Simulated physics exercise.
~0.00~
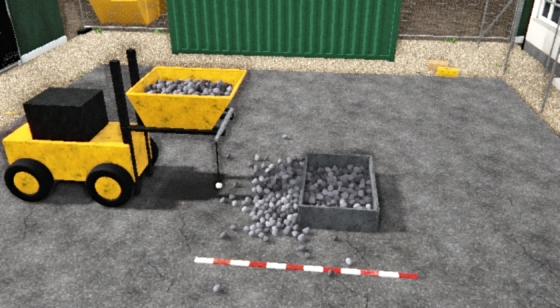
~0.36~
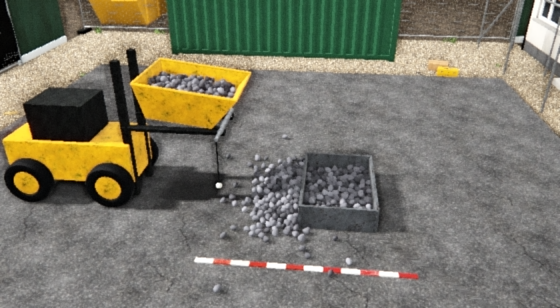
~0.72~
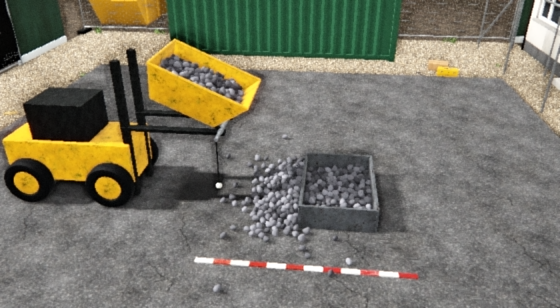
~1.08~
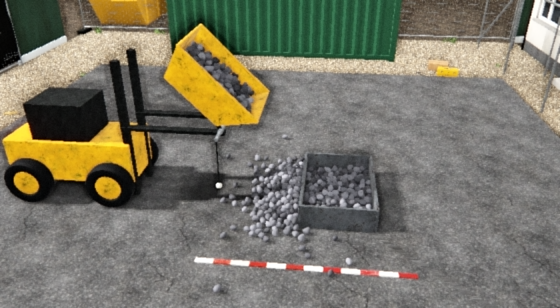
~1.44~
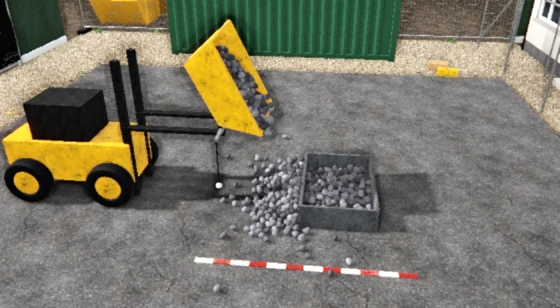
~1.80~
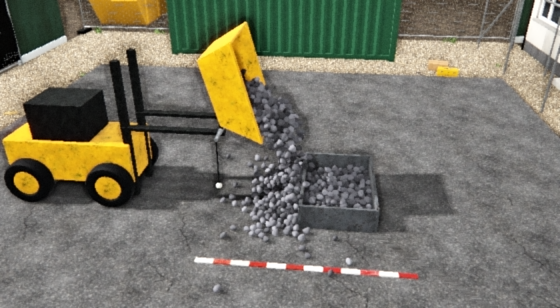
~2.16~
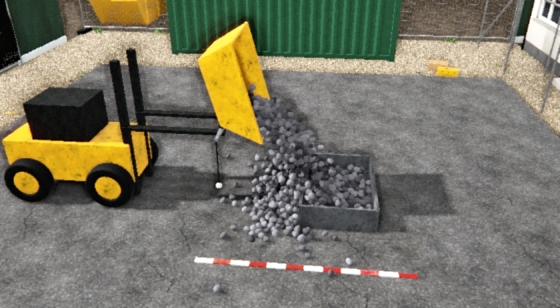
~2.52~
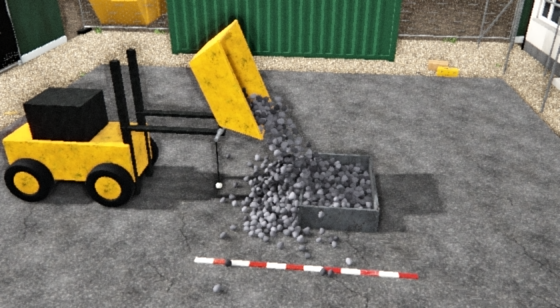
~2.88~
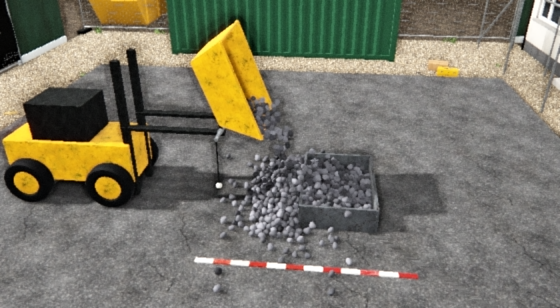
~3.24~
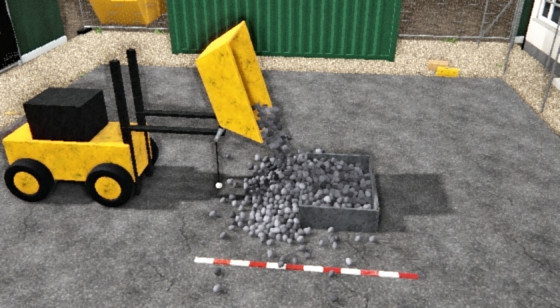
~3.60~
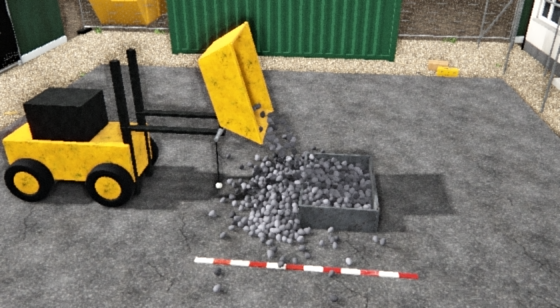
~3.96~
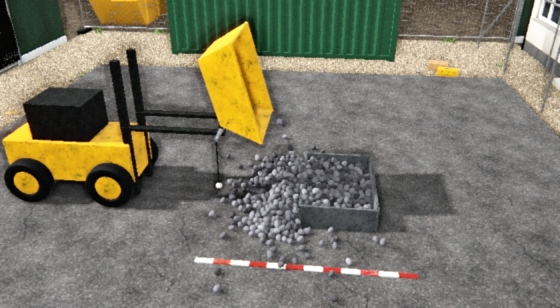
In a fenced yard, a yellow forklift's skip tipping grey stones over a low bin, jerking, and ending empty above the heap.
